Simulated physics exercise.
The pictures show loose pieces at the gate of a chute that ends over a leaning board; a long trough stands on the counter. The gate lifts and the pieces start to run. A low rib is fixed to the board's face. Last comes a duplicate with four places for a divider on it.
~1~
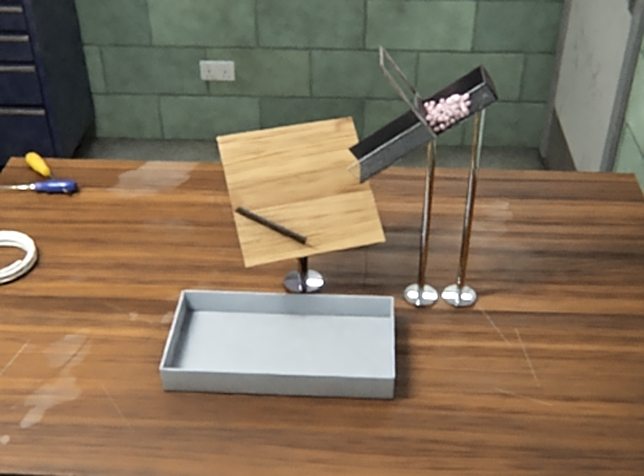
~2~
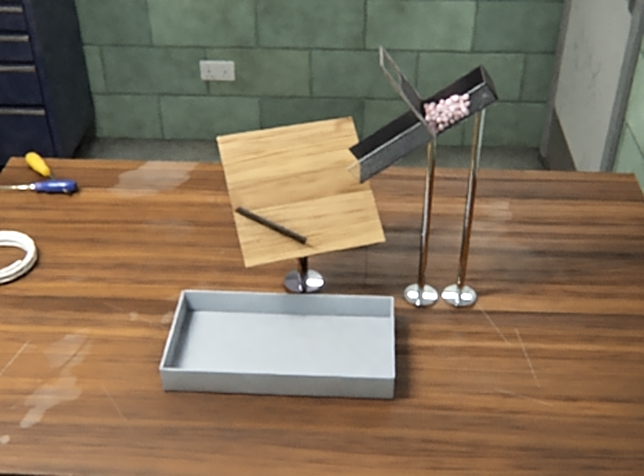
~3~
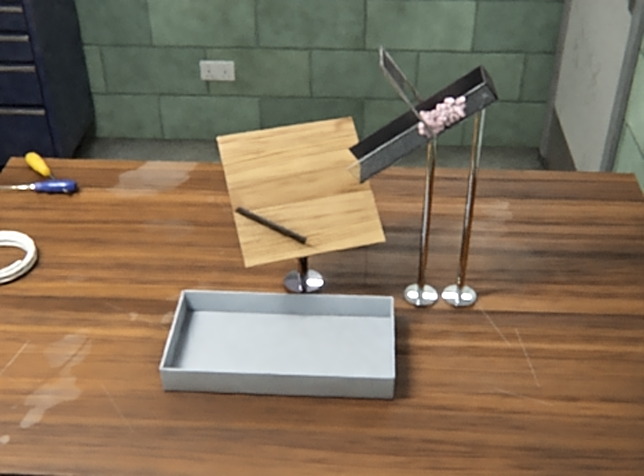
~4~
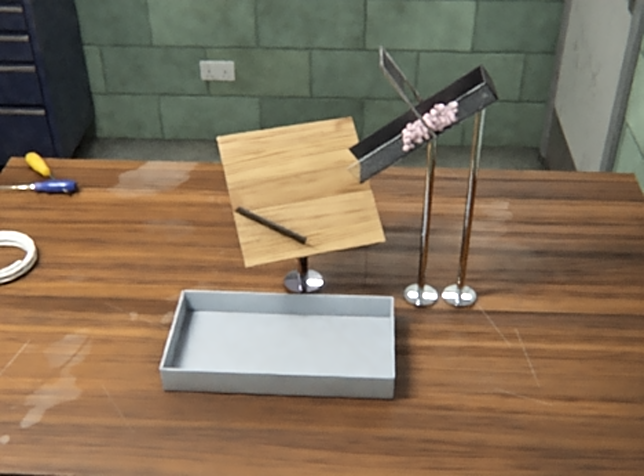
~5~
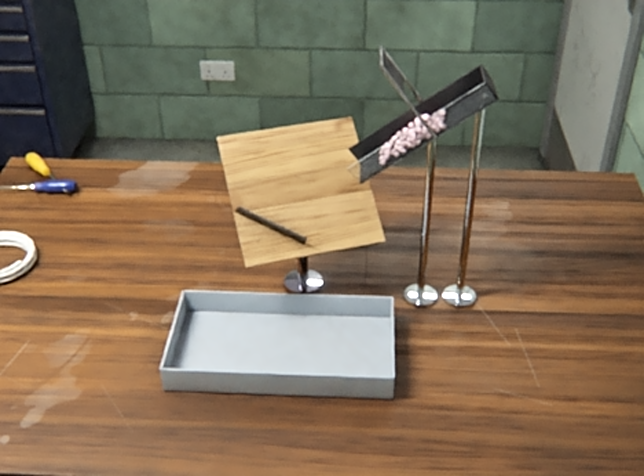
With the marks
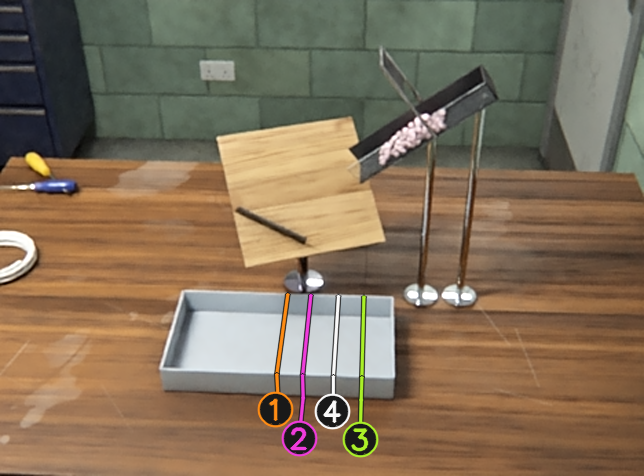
A tilted wooden board stood behind an empty gray trough on the counter, and as the gate on the dark chute lifted, small pink pieces started sliding down to the left, spreading into a longer line.
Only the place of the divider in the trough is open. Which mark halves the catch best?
Go for 4.
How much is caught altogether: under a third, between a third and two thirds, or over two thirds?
It is over two thirds.
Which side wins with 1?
The right side.
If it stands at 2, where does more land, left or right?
More lands on the right.
On the marked copy, line 1 crosses the front rim at (276, 373); line 2 crosses the front rim at (302, 374); line 3 crosses the front rim at (361, 376); line 4 crosses the front rim at (333, 375).
For line 1, of what is caught, only a few on the left of the divider, all but a few on the right.
For line 2, of what is caught, only a few on the left of the divider, all but a few on the right.
For line 3, of what is caught, all but a few on the left of the divider, only a few on the right.
For line 4, of what is caught, close to a third on the left of the divider, close to two thirds on the right.
